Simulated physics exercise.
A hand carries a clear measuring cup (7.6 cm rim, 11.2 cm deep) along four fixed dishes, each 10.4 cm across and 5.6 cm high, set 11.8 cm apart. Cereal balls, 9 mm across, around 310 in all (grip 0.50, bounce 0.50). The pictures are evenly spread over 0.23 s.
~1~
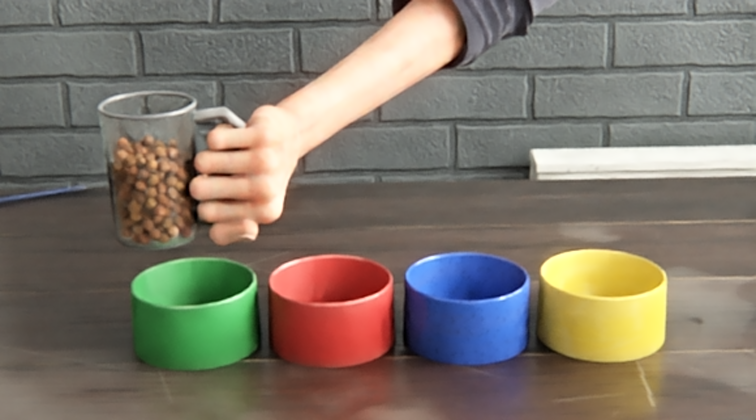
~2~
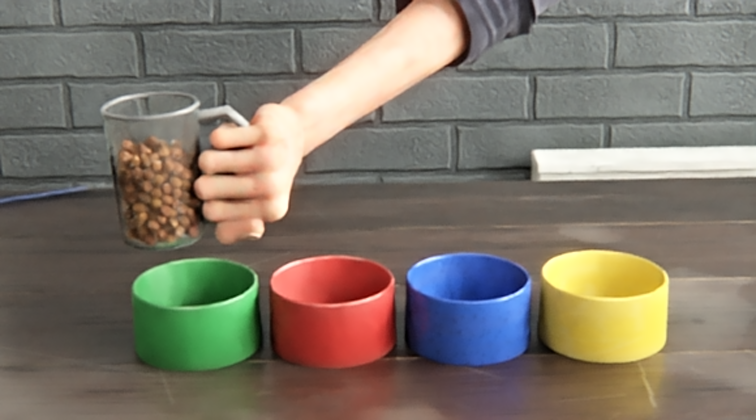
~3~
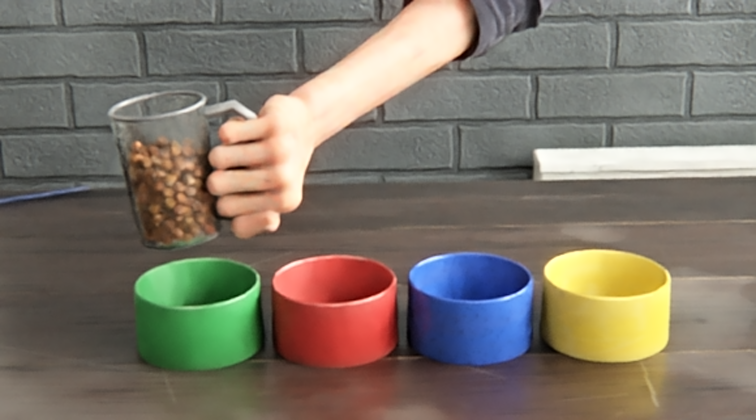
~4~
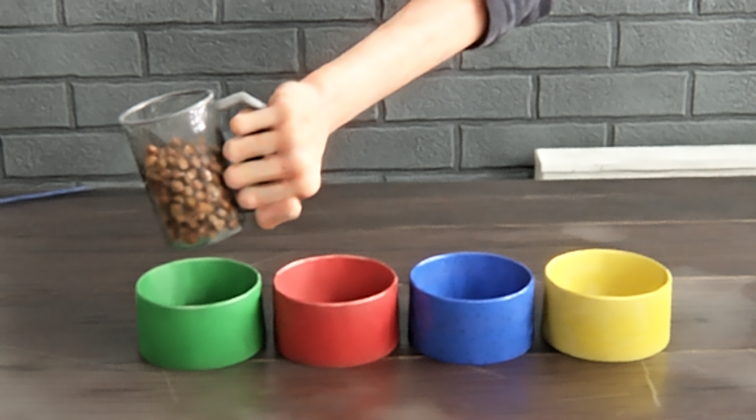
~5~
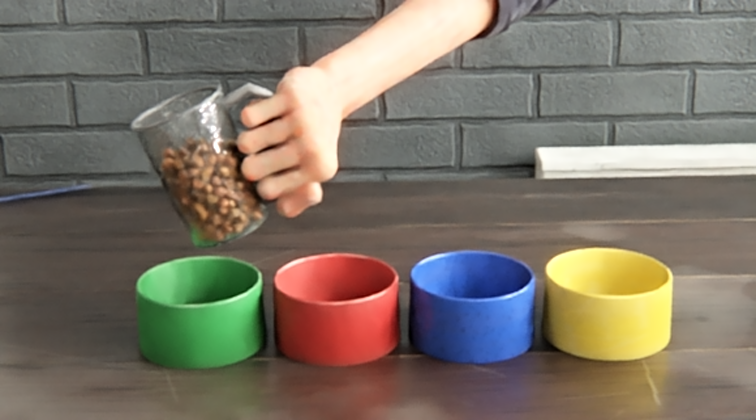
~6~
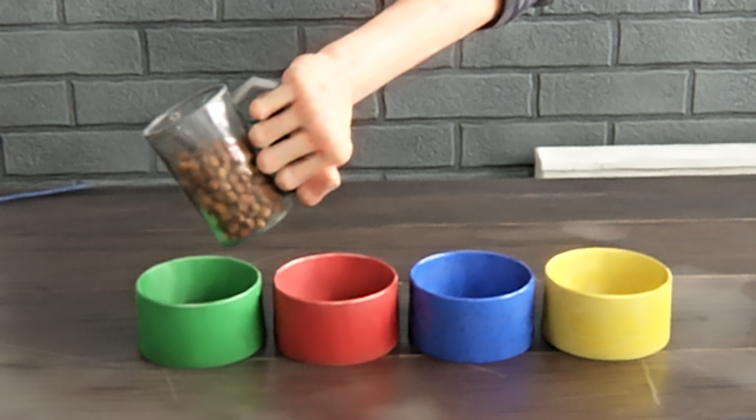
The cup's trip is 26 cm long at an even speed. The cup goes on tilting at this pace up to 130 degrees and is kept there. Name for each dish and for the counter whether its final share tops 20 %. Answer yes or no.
Red dish: Yes; blue dish: Yes; green dish: No; yellow dish: No; on the counter: Yes.
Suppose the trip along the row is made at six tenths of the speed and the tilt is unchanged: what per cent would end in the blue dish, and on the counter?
Blue 0, counter 10.
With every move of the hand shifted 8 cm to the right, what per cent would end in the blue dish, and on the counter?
Then: Blue 100; counter 0.
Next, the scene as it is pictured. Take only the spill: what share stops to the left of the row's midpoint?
About 60 per cent.
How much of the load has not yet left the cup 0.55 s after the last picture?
About 95 per cent.
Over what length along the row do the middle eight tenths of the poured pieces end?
About 14 cm.
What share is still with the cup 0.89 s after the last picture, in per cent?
About 15 per cent.
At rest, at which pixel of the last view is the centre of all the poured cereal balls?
Around (404, 326).
Then, 0.33 s after the last picture, tilt 82 degrees; cup holds 100 %.
Then, 0.55 s after the last picture, tilt 118 degrees; cup holds 95 %, red 5 %.
Then, 0.89 s after the last picture, tilt 130 degrees; cup holds 15 %, red 25 %, blue 35 %.
In the end, red 30 %, blue 35 %, green 0 %, yellow 0 %, counter 35 %.
